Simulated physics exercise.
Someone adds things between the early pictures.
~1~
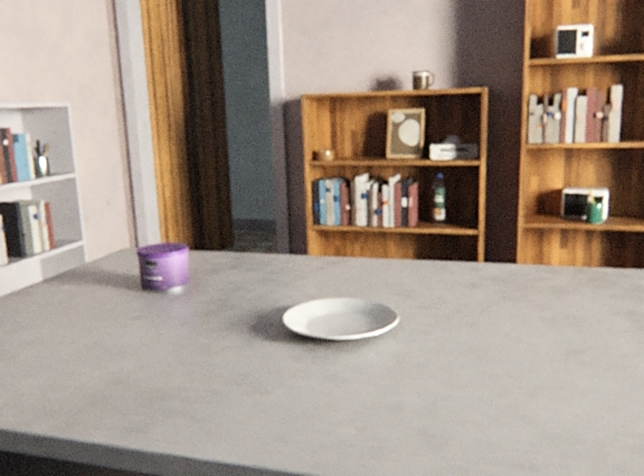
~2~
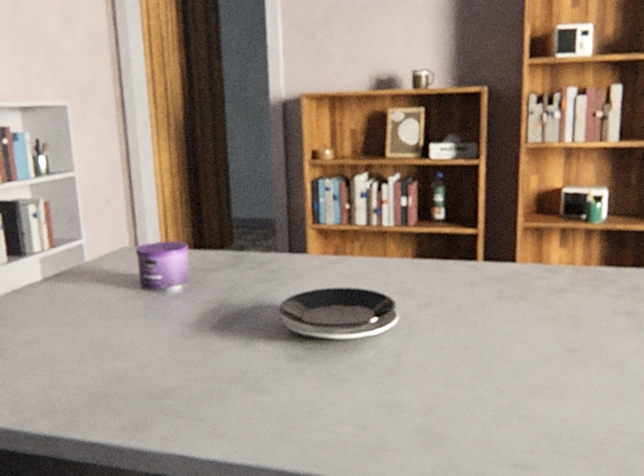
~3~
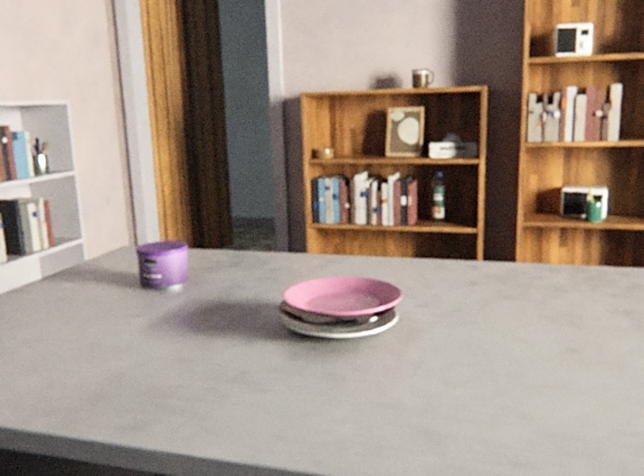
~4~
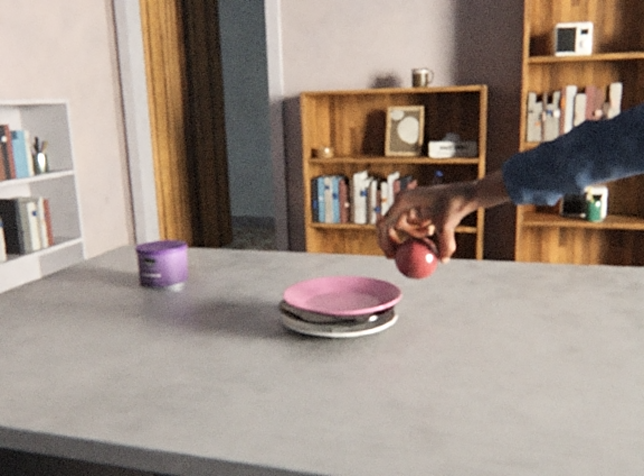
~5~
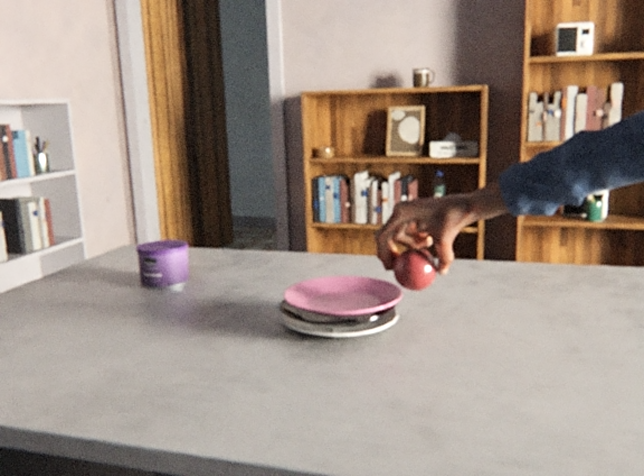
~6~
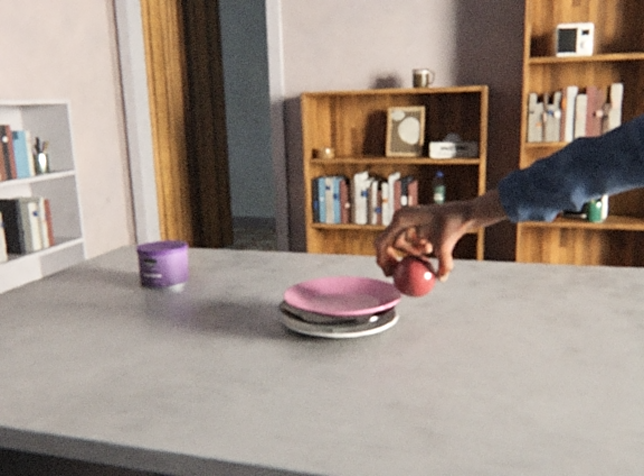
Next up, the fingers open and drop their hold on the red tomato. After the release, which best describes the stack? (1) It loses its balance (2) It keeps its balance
Answer: 1.
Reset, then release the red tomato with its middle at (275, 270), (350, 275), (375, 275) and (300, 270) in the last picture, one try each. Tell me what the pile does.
The pile goes down on try one, does not fall on try two, does not fall on try three and does not fall on try four.
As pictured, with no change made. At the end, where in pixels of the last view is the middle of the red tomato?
Somewhere around (437, 319) in the last picture.
Then, 0.20 s past the last view, red tomato displaced a little near (423, 291).
Then, 0.30 s past the last view, red tomato now fallen.
Finally, fallen, red tomato; the other 4 still in place. Final places as the last picture's camera would see them, red tomato near (437, 319). The pile comes apart.
